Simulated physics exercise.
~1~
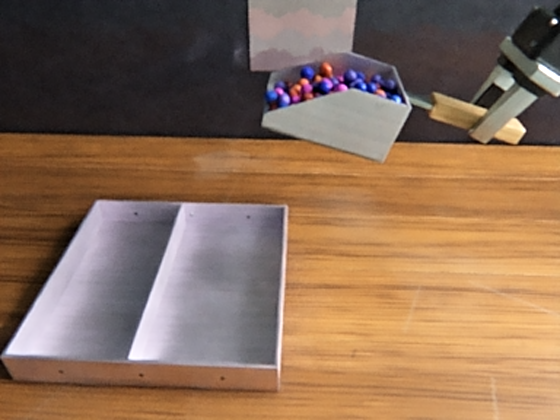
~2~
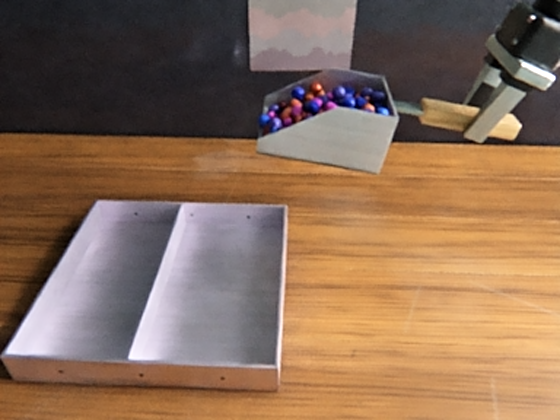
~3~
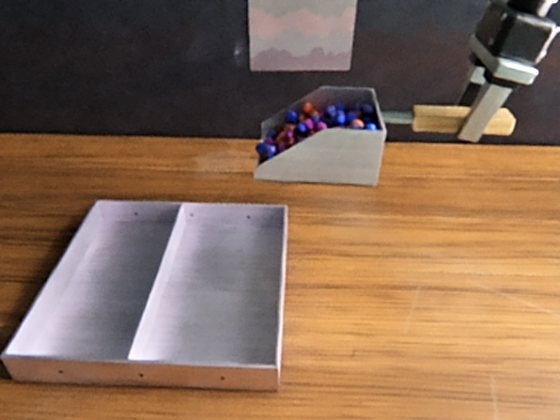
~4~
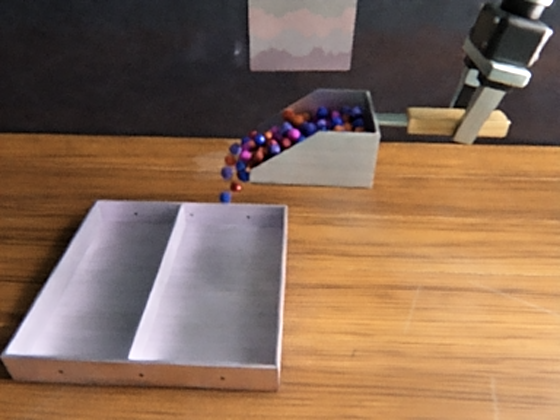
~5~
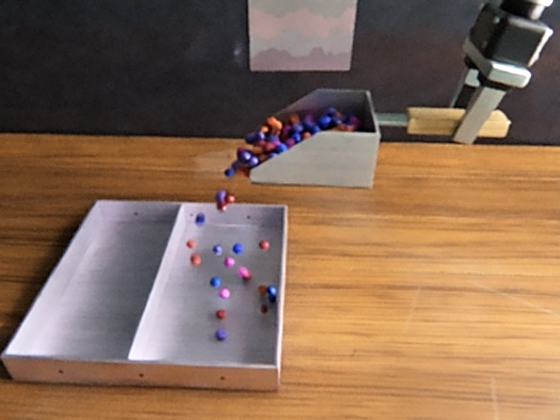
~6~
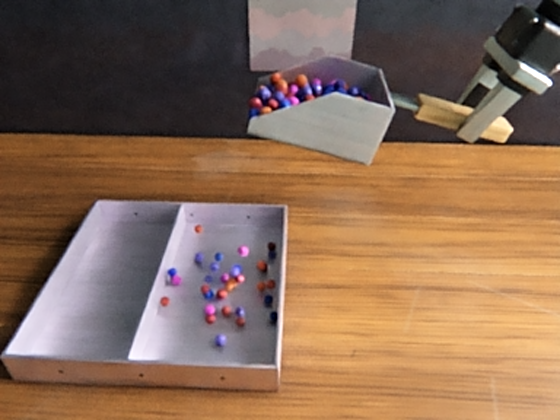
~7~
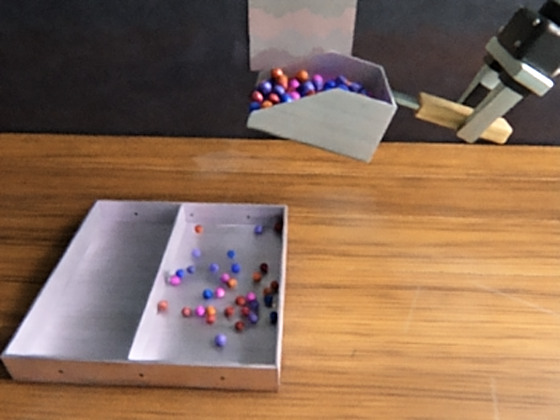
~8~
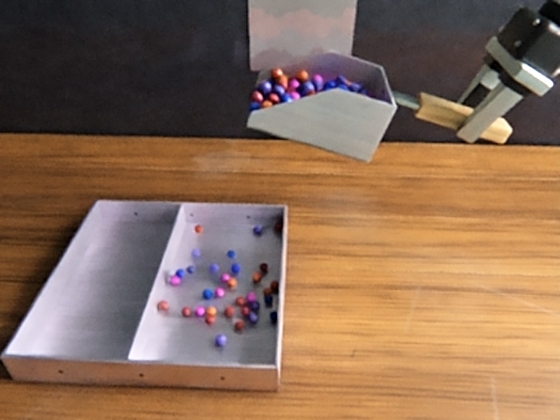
A robotic arm lowered and leveled a metal scoop heaped with colorful little balls, spilling some into the right-hand section of a divided tray, then lifted and tipped it back, leaving most still in the scoop and the left section empty.
